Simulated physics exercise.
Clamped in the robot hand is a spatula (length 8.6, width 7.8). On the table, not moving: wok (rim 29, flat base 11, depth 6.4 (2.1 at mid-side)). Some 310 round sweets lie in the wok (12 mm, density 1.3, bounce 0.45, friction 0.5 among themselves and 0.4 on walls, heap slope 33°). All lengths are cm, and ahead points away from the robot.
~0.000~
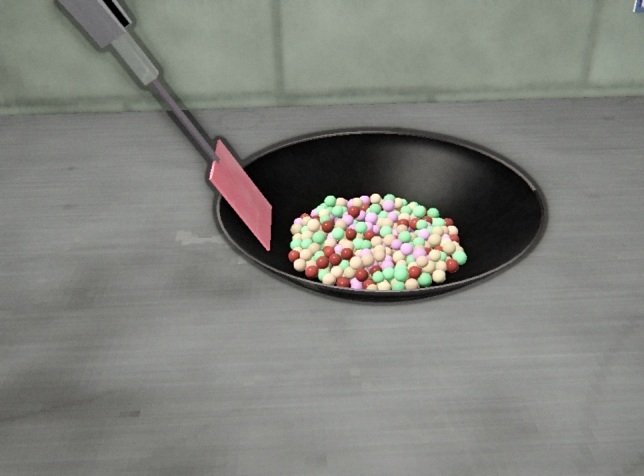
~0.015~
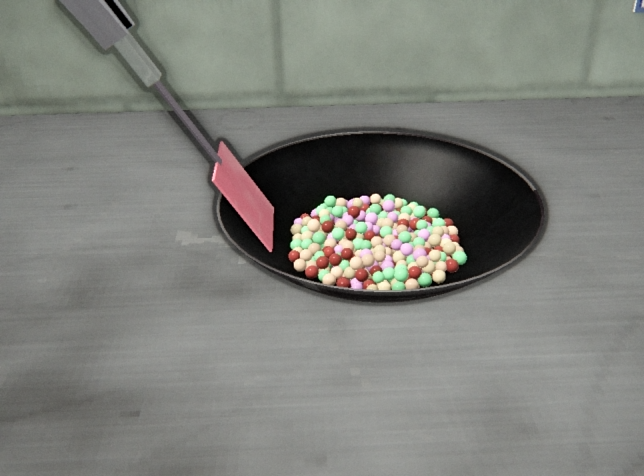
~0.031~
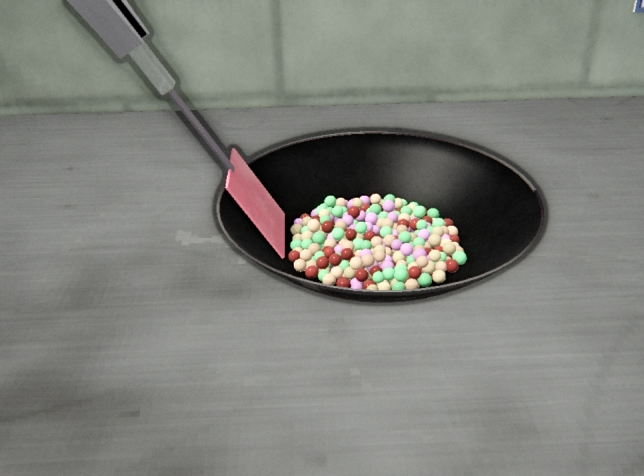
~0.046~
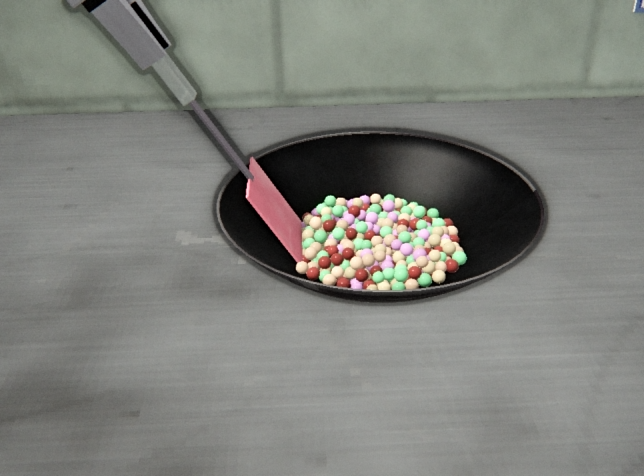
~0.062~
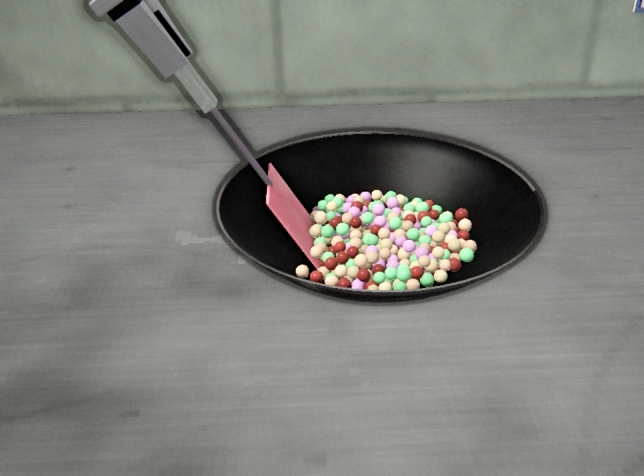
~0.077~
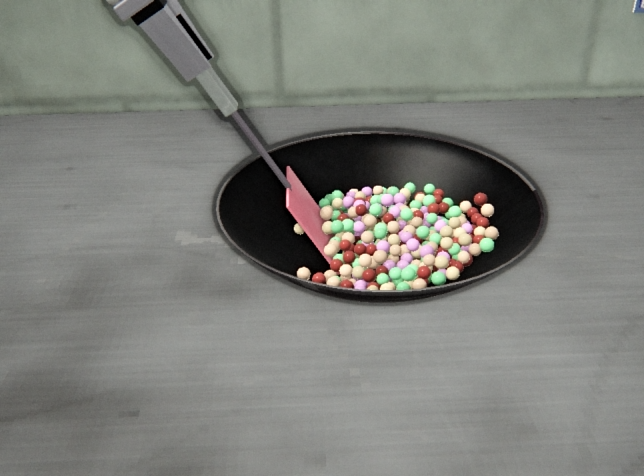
A black wok holding a heap of small round sweets in green, red, cream and lilac sits on a grey table before a pale green tiled wall, seen from slightly above. At its left side, a pink-bladed spatula with a grey handle slants down from the upper left. The spatula barely moves at first, then slides right into the heap, pushing sweets rightward while the wok and camera stay still.
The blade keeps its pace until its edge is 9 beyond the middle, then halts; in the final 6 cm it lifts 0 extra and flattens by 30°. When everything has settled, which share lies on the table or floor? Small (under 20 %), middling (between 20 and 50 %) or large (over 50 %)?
A middling share, between 20 and 50 %, ends on the table or floor.
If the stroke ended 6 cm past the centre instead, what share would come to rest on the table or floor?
In that case some 5 per cent.
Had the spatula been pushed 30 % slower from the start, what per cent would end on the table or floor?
Then about 10 per cent.
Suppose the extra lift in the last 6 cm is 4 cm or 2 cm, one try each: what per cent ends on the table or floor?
About 30 and 35 per cent.
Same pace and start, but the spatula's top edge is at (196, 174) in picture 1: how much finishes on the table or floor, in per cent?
About 20 per cent.
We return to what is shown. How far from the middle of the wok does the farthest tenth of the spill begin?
Some 35 cm.
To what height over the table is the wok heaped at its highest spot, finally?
Roughly 6.5 cm.
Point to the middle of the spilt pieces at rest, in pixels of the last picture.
Around (614, 241).
After 0.12 s, sloping 59°, highest piece 10 above the table; 307 in the wok.
After 0.15 s, sloping 50°, highest piece 16 above the table; 299 in the wok, 8 on the blade or in flight.
After 0.37 s, sloping 29°, highest piece 22 above the table; 225 in the wok, 64 on the table or floor, 18 on the blade or in flight.
After 1.42 s, sloping 29°, highest piece 6 above the table; 224 in the wok, 83 on the table or floor.
In the end, 224 in the wok, 83 on the table or floor. That is 27 % on the table or floor.
